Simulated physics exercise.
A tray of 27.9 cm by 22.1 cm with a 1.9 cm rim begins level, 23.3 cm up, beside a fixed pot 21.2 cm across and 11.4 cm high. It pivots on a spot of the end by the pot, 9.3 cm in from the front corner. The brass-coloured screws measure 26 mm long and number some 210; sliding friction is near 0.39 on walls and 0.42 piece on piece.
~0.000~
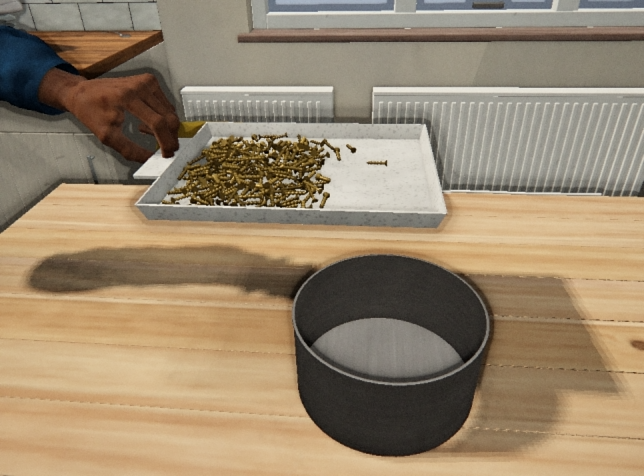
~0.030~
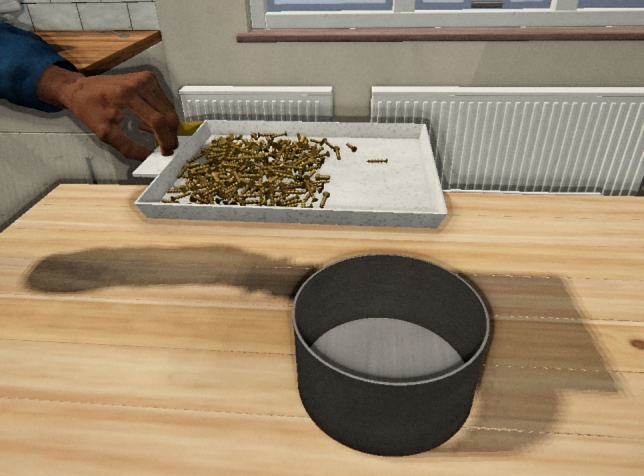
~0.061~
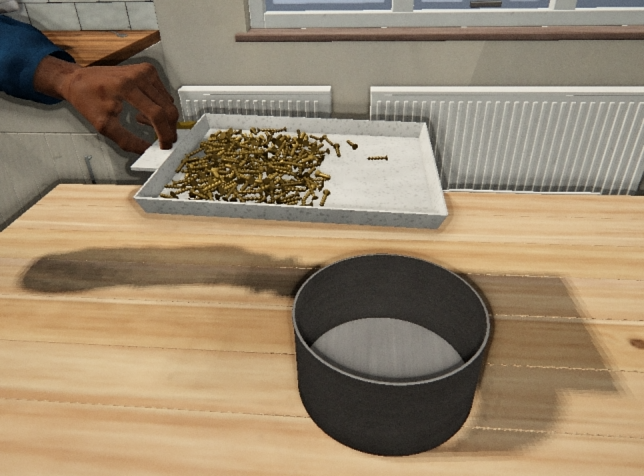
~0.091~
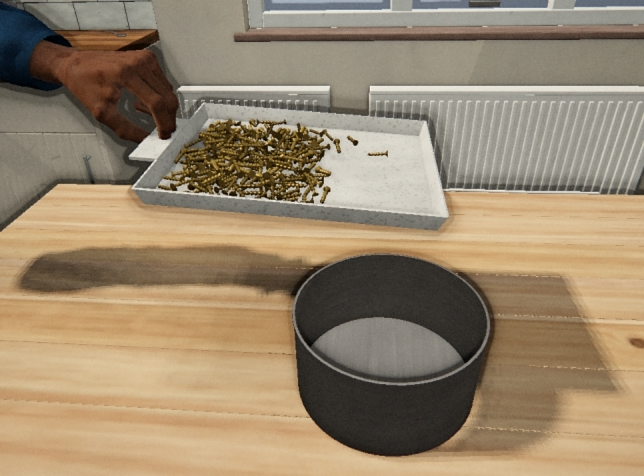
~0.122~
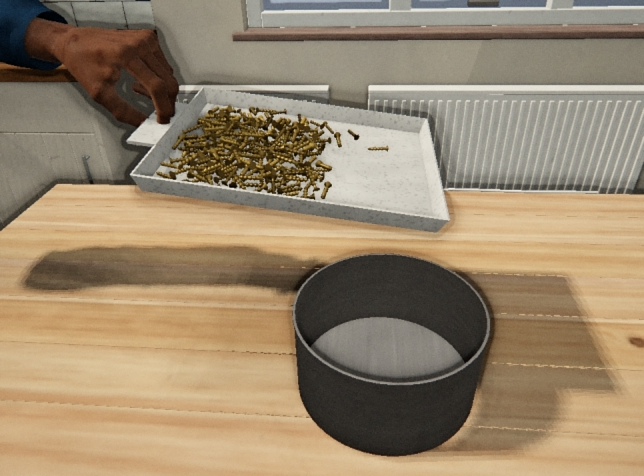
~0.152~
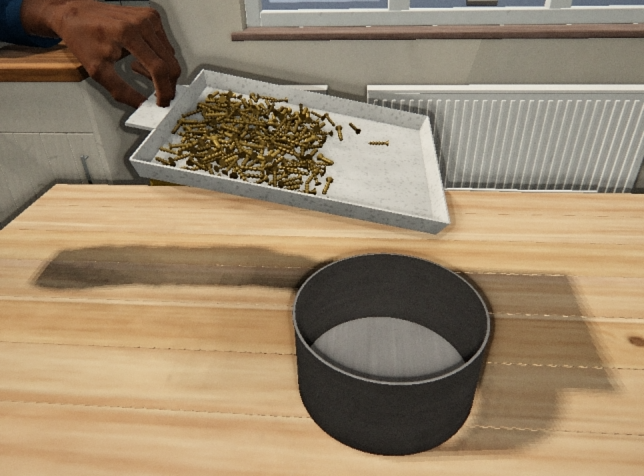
A hand at the left raised its end of a pale tray holding a heap of brass-coloured screws, tilting it gently down to the right, while a dark round pot sat still on the wooden table.
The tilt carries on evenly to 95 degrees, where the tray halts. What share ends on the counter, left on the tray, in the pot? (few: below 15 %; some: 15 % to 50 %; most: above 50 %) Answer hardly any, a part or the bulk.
On the counter: The bulk; left on the tray: Hardly any; in the pot: A part.
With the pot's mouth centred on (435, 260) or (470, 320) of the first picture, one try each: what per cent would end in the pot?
About 15 and 100 per cent.
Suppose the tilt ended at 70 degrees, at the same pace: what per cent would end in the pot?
In that case some 30 per cent.
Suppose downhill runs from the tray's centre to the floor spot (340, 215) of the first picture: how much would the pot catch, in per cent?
Some 80 per cent.
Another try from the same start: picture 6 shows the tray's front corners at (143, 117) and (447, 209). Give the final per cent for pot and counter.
Pot 5, counter 95.
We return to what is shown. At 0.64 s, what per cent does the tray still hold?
Some 55 per cent of the load.
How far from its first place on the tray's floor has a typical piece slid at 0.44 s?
Roughly 4 cm.
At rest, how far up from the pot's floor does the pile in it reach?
About 2.0 cm.
After 0.44 s, tilt 53 degrees; the tray holds 100 %, the pot 0 %.
After 0.64 s, tilt 81 degrees; the tray holds 55 %, the pot 0 %.
After 0.95 s, tilt 95 degrees; the tray holds 0 %, the pot 35 %.
By 2.0 s all is still; counter 65 %, tray 0 %, pot 35 %.
